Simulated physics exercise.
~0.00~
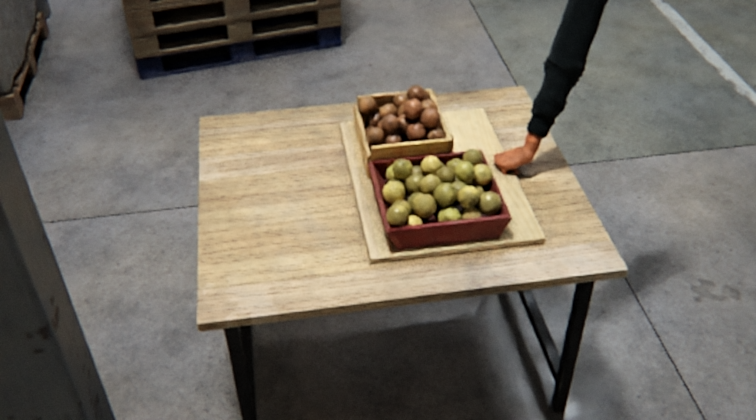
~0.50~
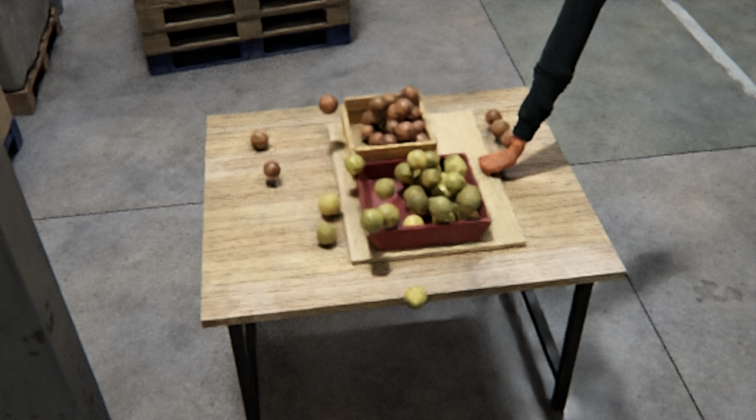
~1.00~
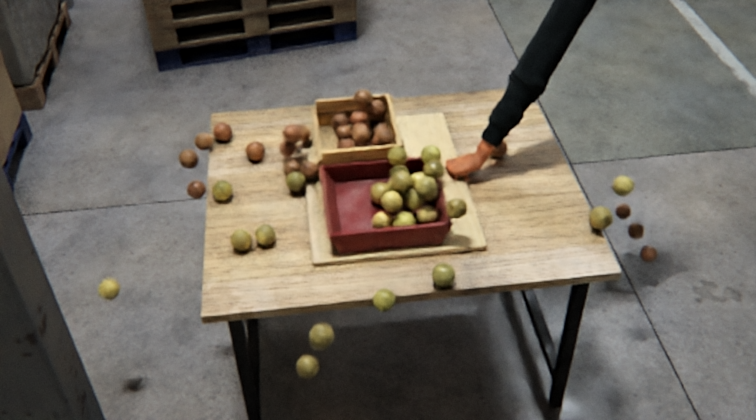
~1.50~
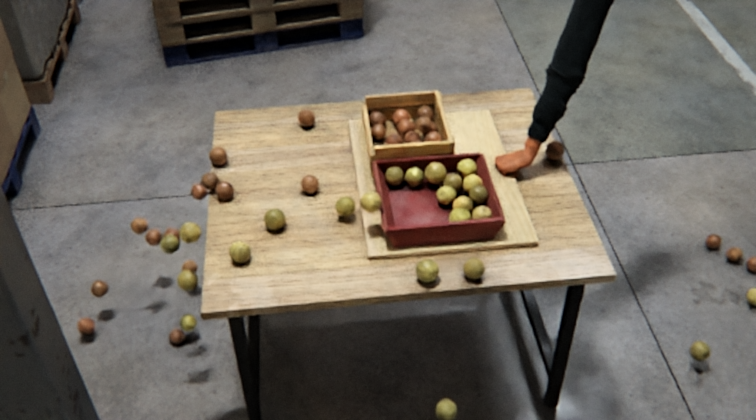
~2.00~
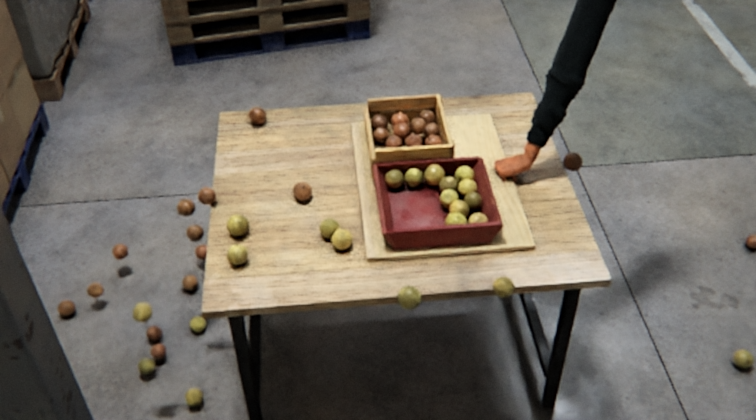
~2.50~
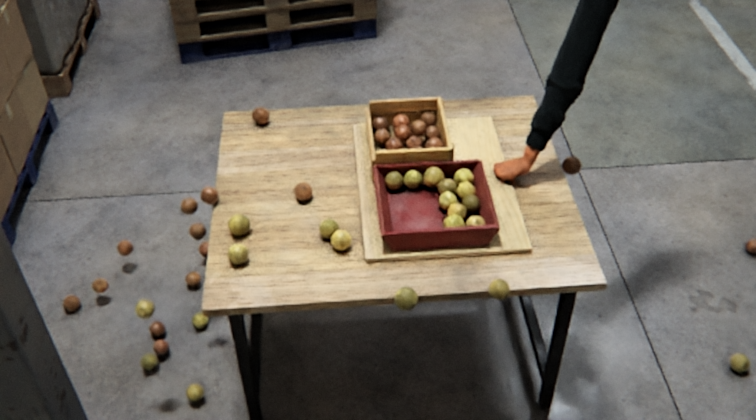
In a warehouse, a dark-sleeved arm with an orange hand slid a board holding a red crate and a wooden crate left and back on a table, spilling yellow-green and brown produce across the tabletop and floor, leaving both crates partly filled.
